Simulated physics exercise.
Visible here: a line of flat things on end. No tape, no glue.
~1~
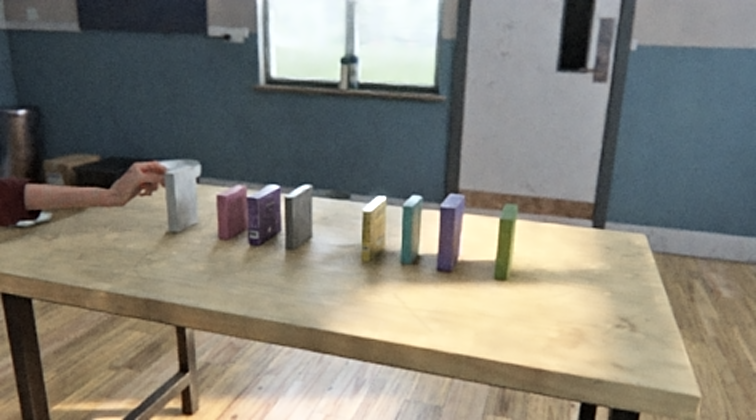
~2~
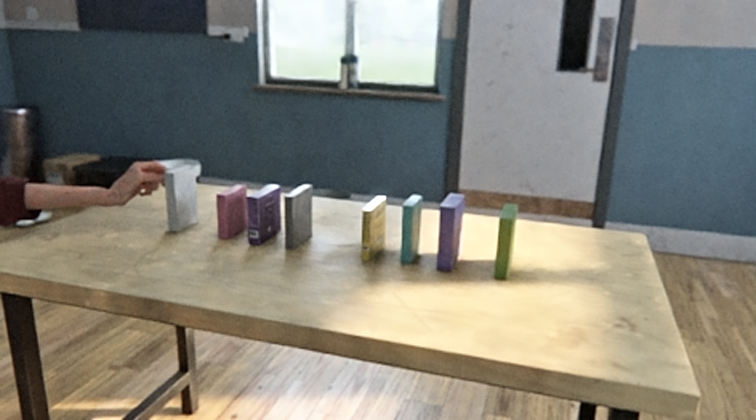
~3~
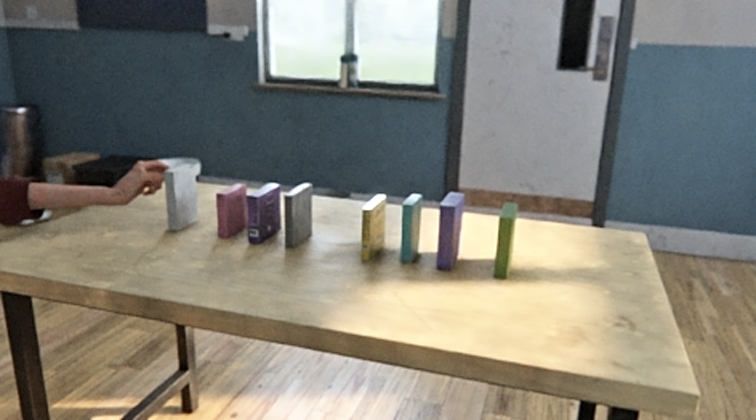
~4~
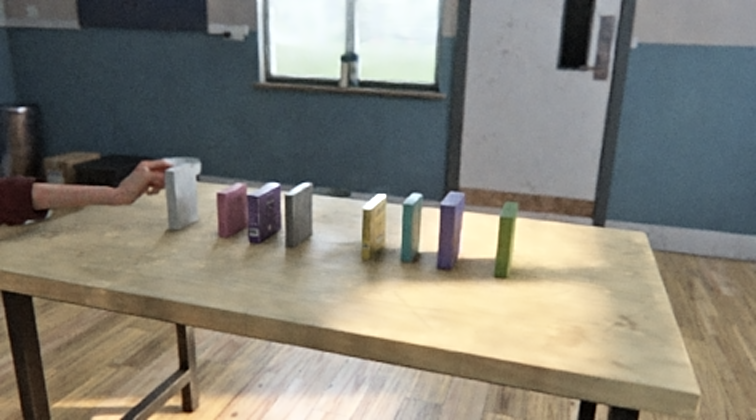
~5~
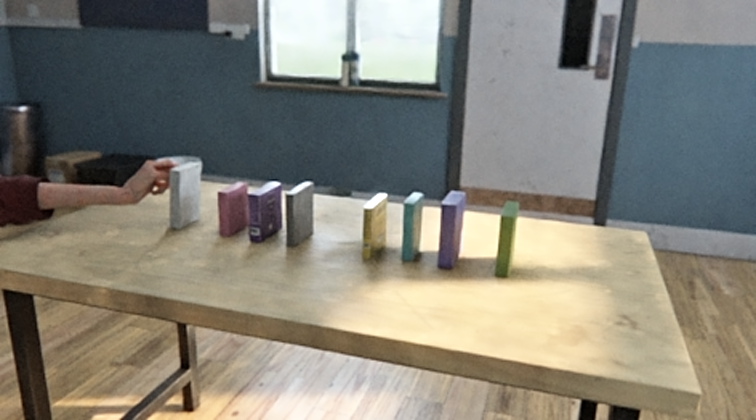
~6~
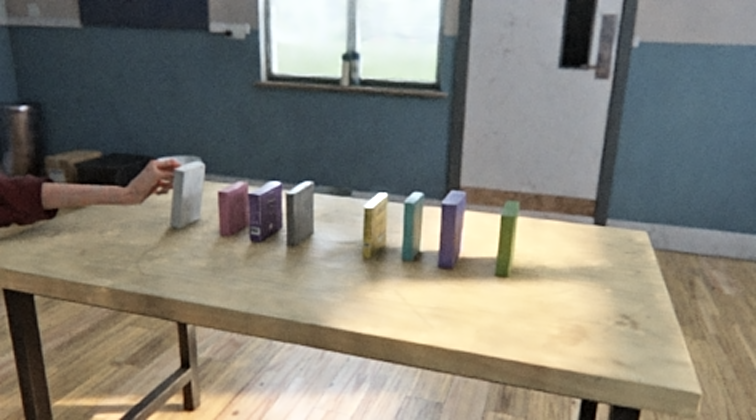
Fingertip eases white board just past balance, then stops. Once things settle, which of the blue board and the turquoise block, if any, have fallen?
The blue board has not fallen, the turquoise block has not fallen.
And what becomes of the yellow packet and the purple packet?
The yellow packet stays up, while the purple packet tumbles.
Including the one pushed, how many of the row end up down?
In all, 4.
Then, 0.40 s past the last view, white board 73° over; pink board rocked 36° from its first pose; purple packet rocked 9° from its first pose.
Then, 0.60 s past the last view, white board 79° over; pink board rocked 68° from its first pose; purple packet rocked 66° from its first pose; grey board rocked 51° from its first pose.
Then, 0.70 s past the last view, white board 79° over; grey board on its side; purple packet on its side; pink board rocked 70° from its first pose.
Finally, down or leaning hard on the table, purple packet, grey board and pink board; the other 3 still in place. Final places as the last picture's camera would see them, blue board near (452, 229), turquoise block near (413, 227).
